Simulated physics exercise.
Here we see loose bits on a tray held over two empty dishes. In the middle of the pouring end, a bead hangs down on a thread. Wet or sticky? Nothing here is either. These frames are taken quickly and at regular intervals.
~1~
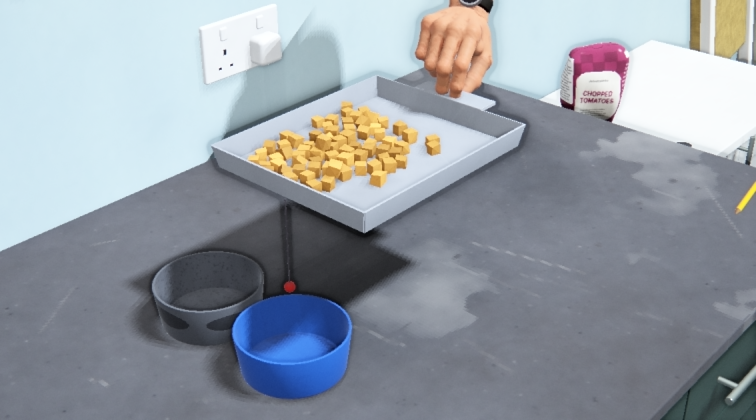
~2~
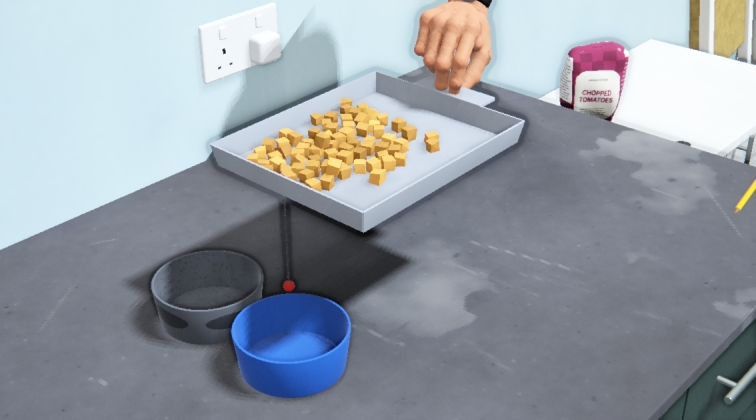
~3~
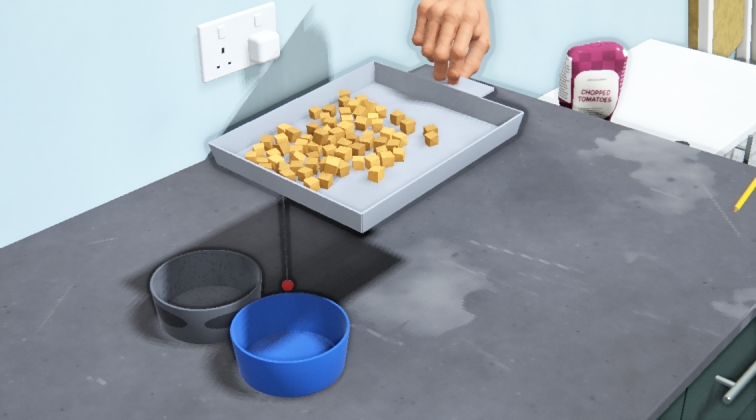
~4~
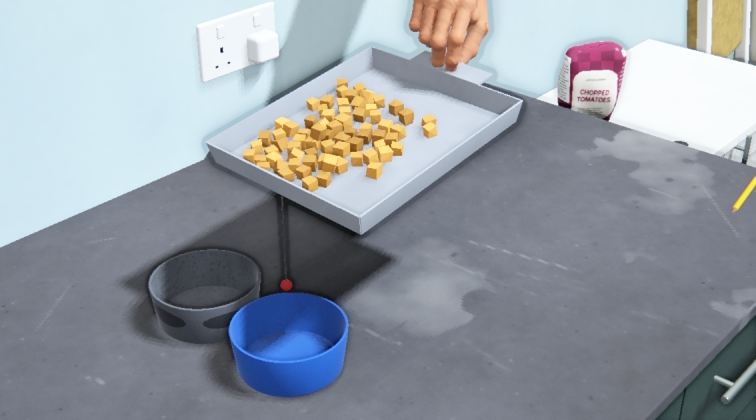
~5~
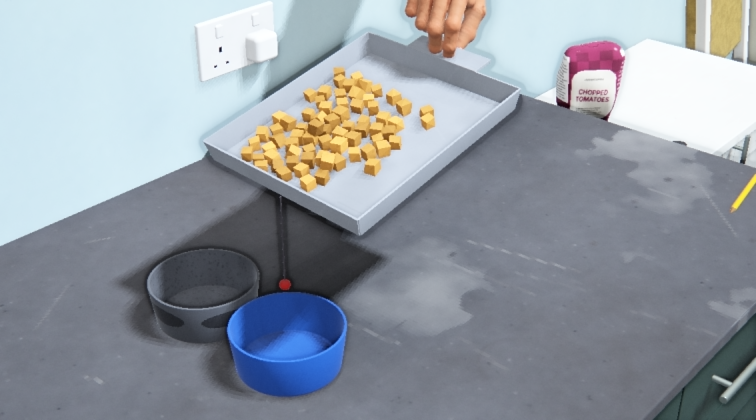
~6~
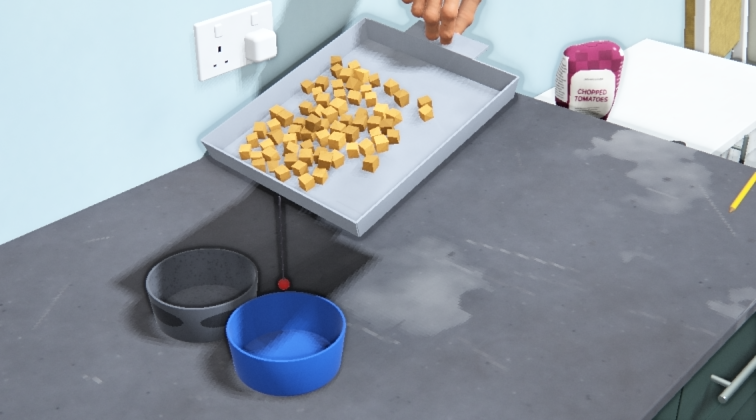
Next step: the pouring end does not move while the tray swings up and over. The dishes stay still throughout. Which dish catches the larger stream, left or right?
Bigger share: Right.
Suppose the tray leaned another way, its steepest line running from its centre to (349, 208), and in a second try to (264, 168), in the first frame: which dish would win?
The rightmost dish; the leftmost dish.
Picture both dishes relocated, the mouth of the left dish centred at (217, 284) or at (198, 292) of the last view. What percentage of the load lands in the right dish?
Around 40 and around 50 per cent, in that order.
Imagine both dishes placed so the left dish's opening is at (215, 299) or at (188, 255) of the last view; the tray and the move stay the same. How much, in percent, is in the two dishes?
First try: Around 70 percent; second try: Around 10 percent.
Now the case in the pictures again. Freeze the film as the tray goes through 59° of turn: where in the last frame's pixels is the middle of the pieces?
(299, 159).
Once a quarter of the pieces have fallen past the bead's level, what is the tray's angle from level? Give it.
Close to 115° of tilt at that moment.
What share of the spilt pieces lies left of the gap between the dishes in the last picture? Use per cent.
Some 60 %.
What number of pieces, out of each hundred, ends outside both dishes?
Close to 70 %, give or take.
Shortly afterwards, tray tipped steeply; all but a few on the tray; only a few in the right dish.
Next, tray tipped right over; all but a few on the tray; only a few in the right dish.
Some moments later, tray tipped past a quarter turn; near a third in the right dish; near two thirds outside both.
In the end, tray tipped past a quarter turn; near a third in the right dish; none at all in the left dish; near two thirds outside both.
